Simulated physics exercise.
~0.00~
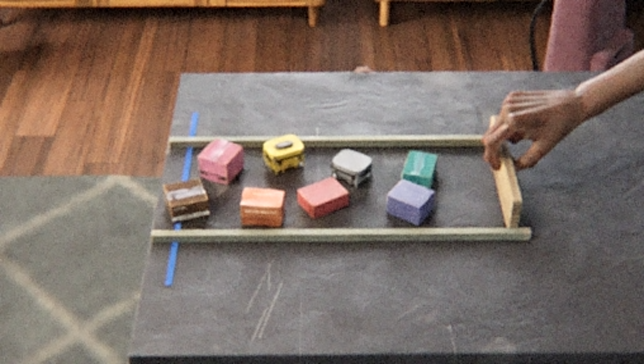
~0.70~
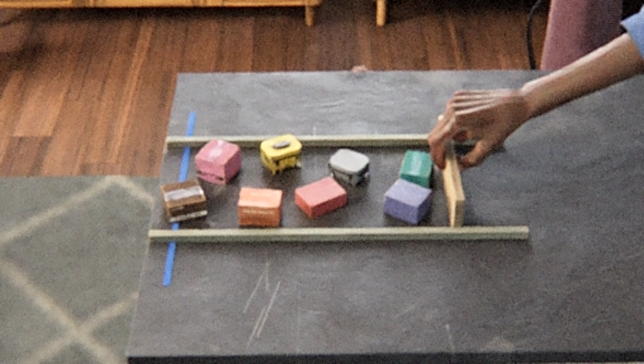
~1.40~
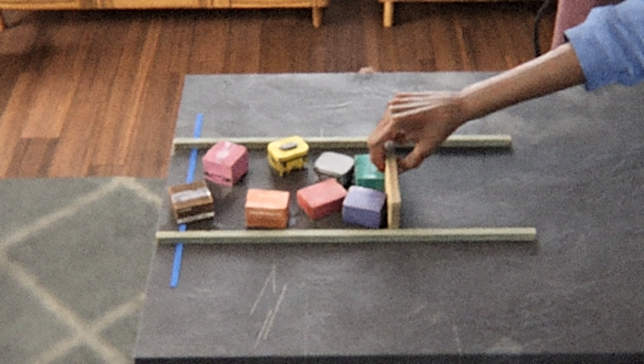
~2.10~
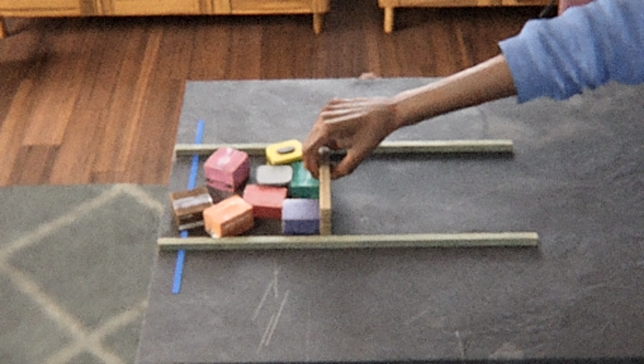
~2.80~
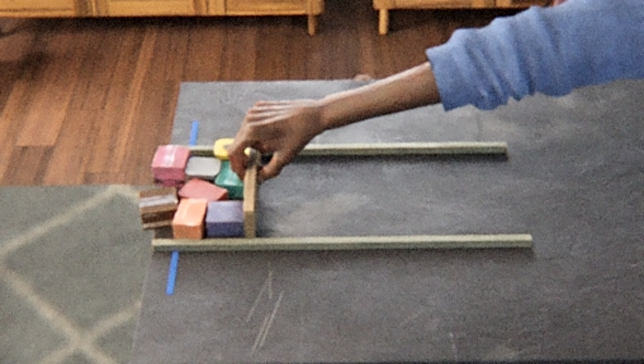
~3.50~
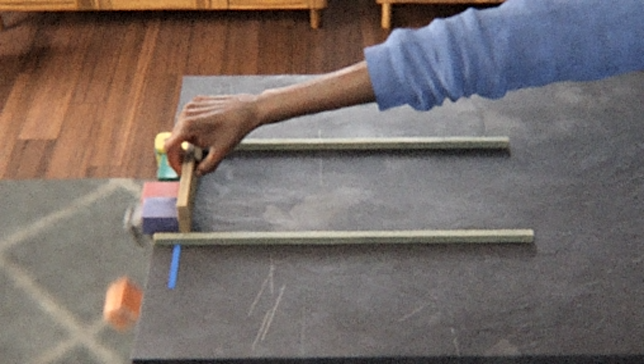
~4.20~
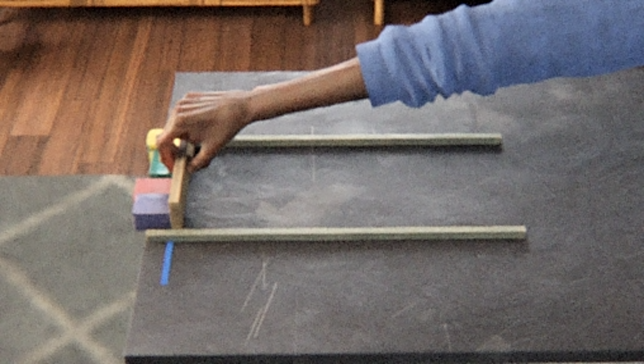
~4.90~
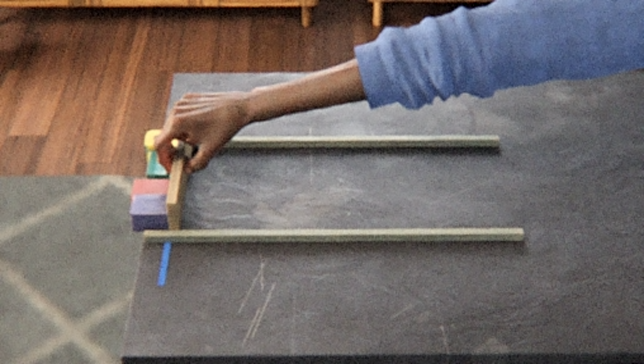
A hand slid an upright board leftward between two rails, sweeping a scatter of small colorful boxes toward the table's edge, where several, including the orange one, went over, and the board stopped with a few, including the blue block, still perched there.
